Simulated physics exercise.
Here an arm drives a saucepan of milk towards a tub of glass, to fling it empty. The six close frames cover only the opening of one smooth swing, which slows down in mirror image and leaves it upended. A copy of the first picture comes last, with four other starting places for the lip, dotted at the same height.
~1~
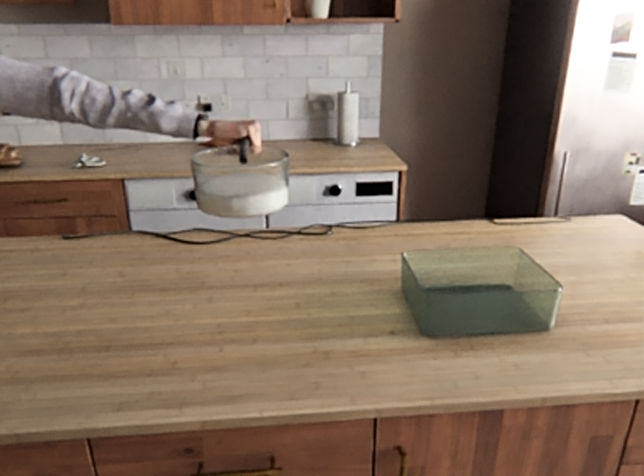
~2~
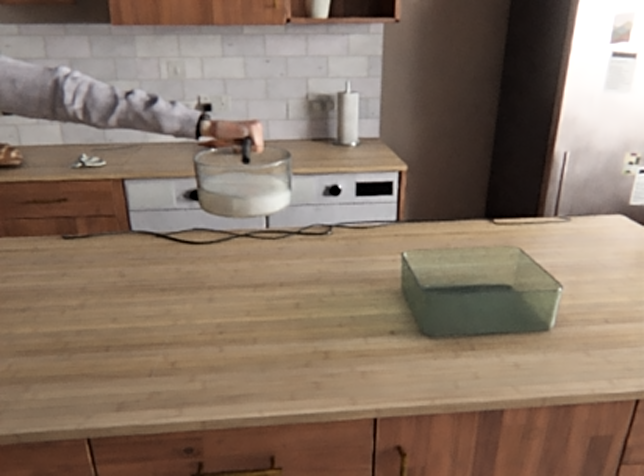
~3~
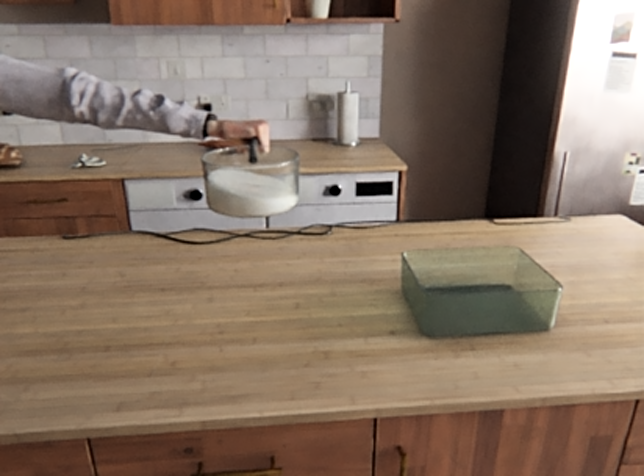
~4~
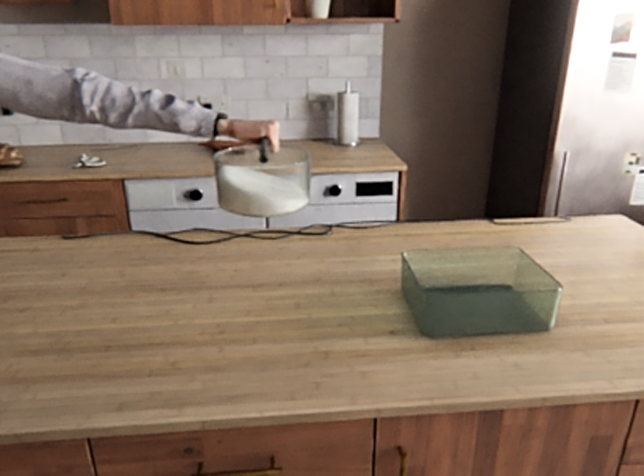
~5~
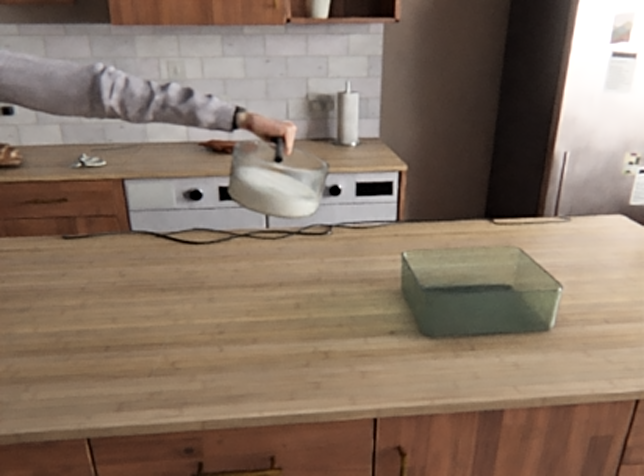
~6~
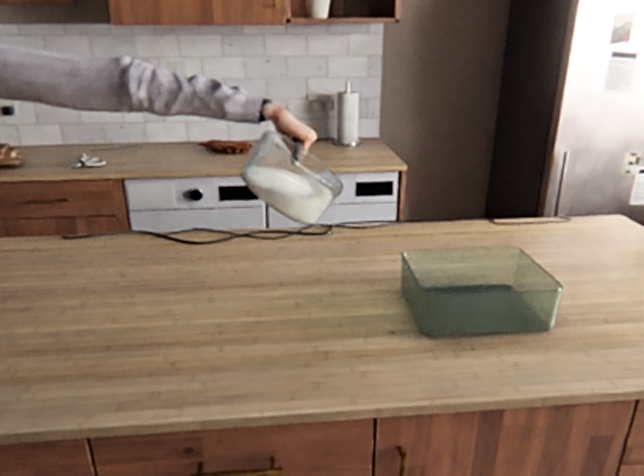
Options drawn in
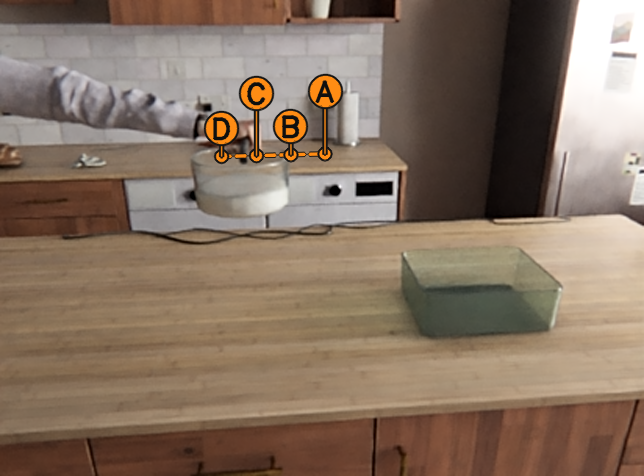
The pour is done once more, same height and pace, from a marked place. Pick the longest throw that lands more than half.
Take A.
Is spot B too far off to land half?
Yes, that goes wrong.
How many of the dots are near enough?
One.
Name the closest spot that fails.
It is B.
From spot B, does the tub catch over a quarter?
Yes, it does.
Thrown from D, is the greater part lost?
Yes.
On the marked copy, A at (325, 153); B at (290, 154); C at (256, 155); D at (221, 156).
Choosing A, about 70 % lands in the tub, 14 % falls short and 16 % goes beside or beyond.
Choosing B, about 29 % lands in the tub, 67 % falls short and 4 % goes beside or beyond.
Choosing C, about 0 % lands in the tub, 99 % falls short.
Choosing D, about 0 % lands in the tub, 100 % falls short.
